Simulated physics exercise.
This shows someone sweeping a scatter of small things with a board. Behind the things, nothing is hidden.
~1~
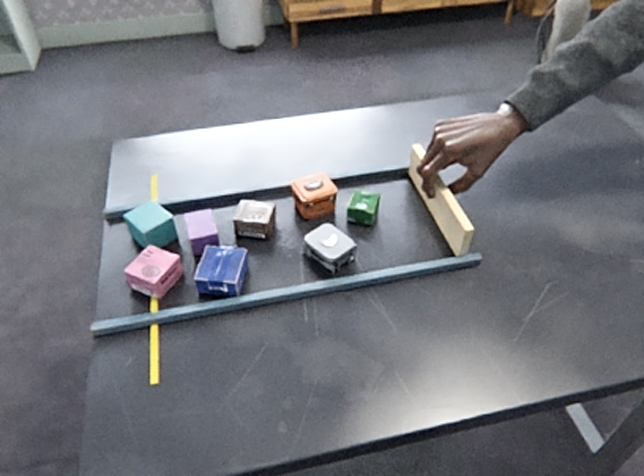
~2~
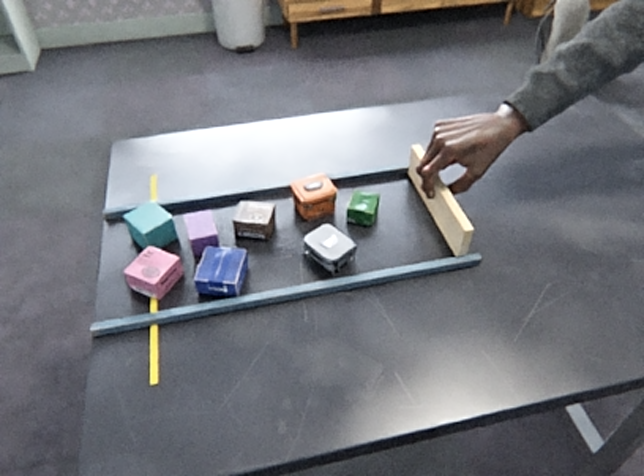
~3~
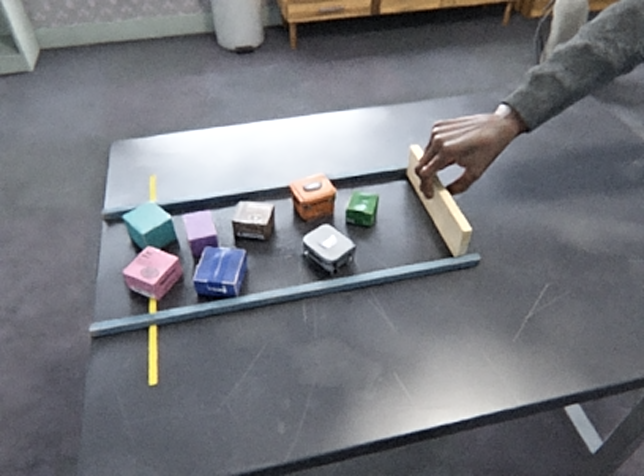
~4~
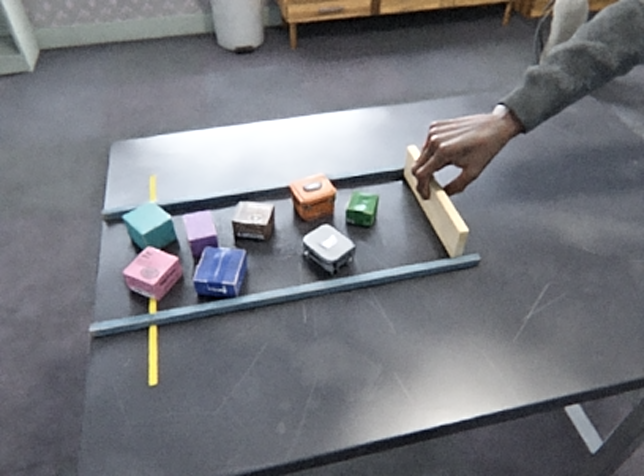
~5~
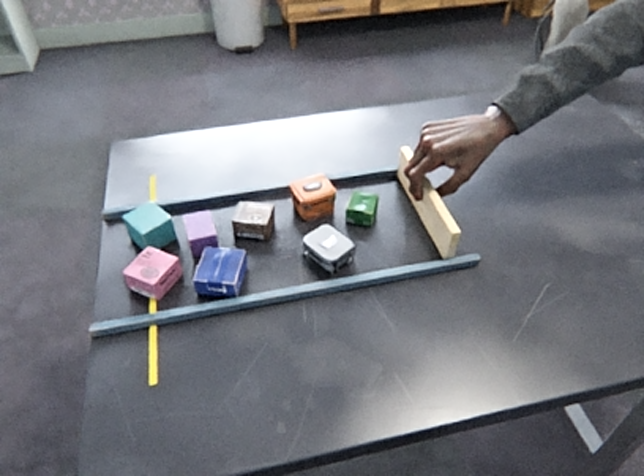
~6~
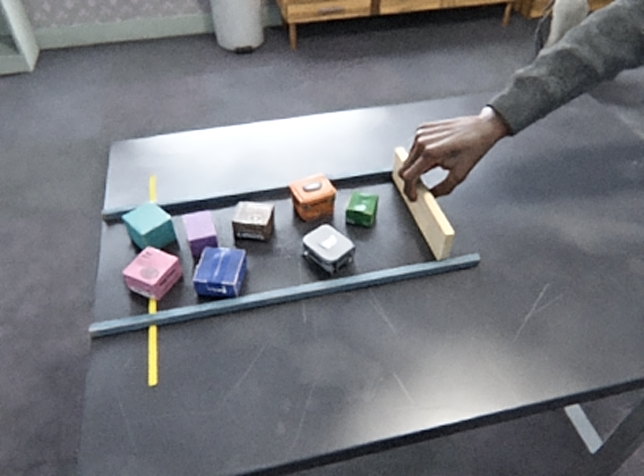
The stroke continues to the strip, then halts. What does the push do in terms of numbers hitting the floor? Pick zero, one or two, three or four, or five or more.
It sends three or four to the floor.
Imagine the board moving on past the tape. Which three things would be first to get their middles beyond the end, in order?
Earliest first: The turquoise block, then the pink box, then the purple block.
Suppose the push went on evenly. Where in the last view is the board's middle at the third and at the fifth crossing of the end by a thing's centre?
Its middle is around (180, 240) and later (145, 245).
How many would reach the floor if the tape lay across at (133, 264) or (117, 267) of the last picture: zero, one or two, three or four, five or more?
For the first tape it's five or over, and for the second it's 5 or more.
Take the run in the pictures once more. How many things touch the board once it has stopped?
Counting them up gives 3.
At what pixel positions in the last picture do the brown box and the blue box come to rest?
Around (101, 259), then around (91, 298).
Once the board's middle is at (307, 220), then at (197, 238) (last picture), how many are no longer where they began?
Counting first: 4, next 8.
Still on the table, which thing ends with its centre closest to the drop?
Result - the blue box.
Soon after, none off yet; turquoise block at rest near (150, 228); pink box at rest near (153, 274); purple block at rest near (201, 234).
Then, none off yet; turquoise block at rest near (149, 228); pink box at rest near (153, 274); purple block moved a little near (188, 237).
Further on, none off yet; turquoise block moved about its own width near (97, 233); pink box moved about its own width near (105, 284); purple block moved well along near (122, 252).
By the end, the number that fall off is three or four; fallen, purple block, pink box and turquoise block.
